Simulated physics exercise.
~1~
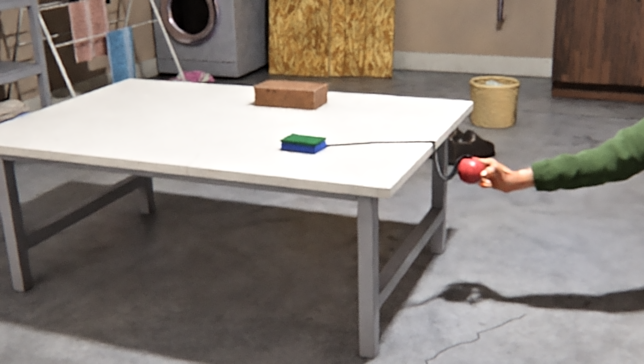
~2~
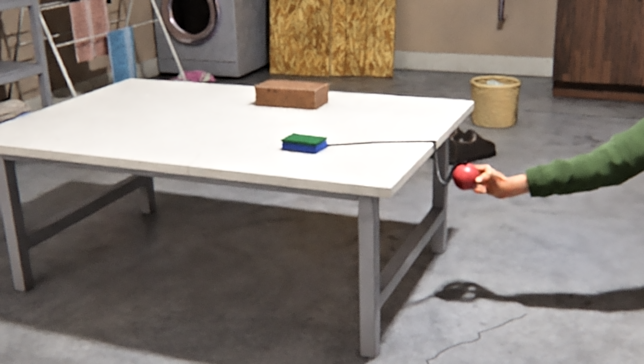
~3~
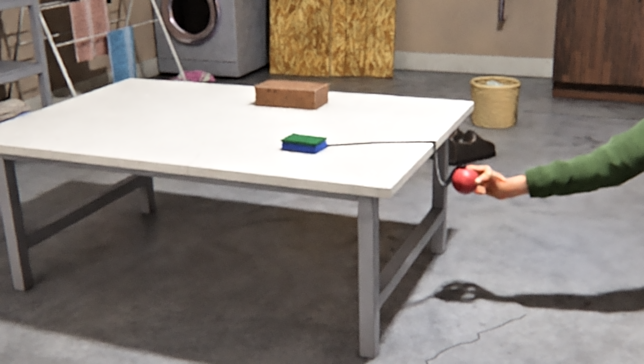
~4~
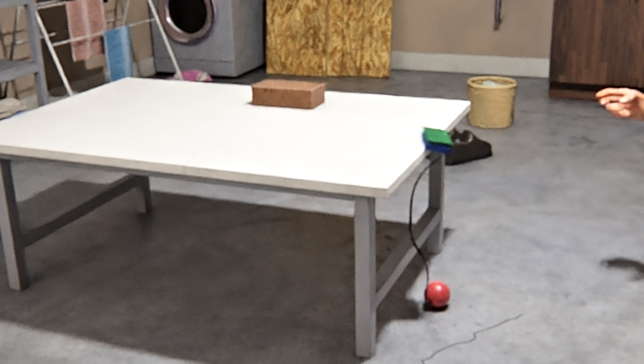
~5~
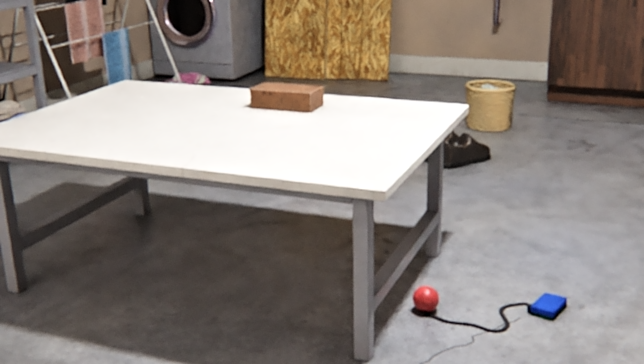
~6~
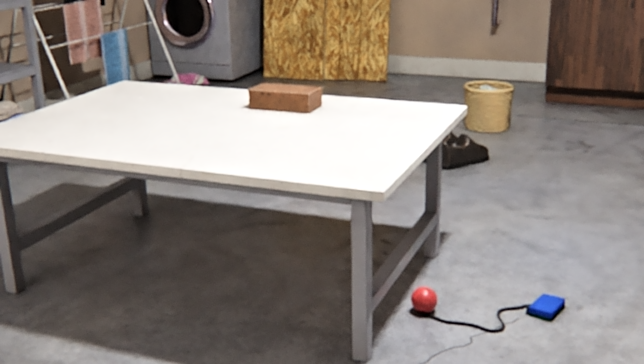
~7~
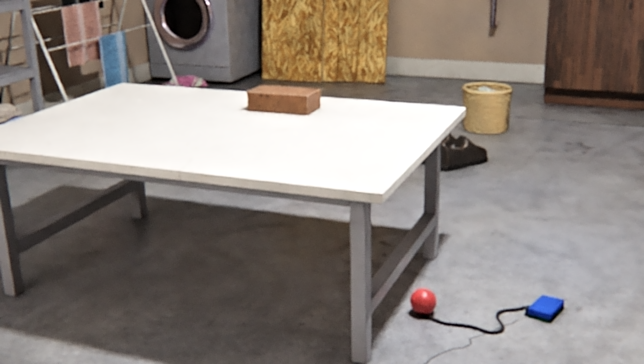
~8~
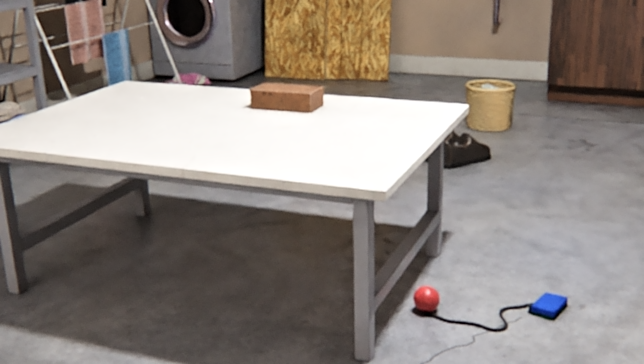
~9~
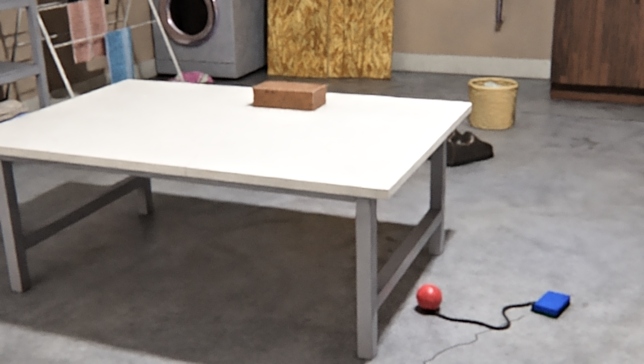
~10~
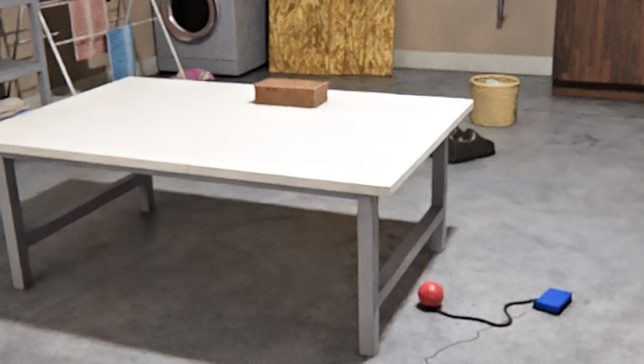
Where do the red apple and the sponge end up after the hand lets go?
Both end up on the floor near the right end of the table, as the apple drops all the way down and the sponge is pulled off the table after it.
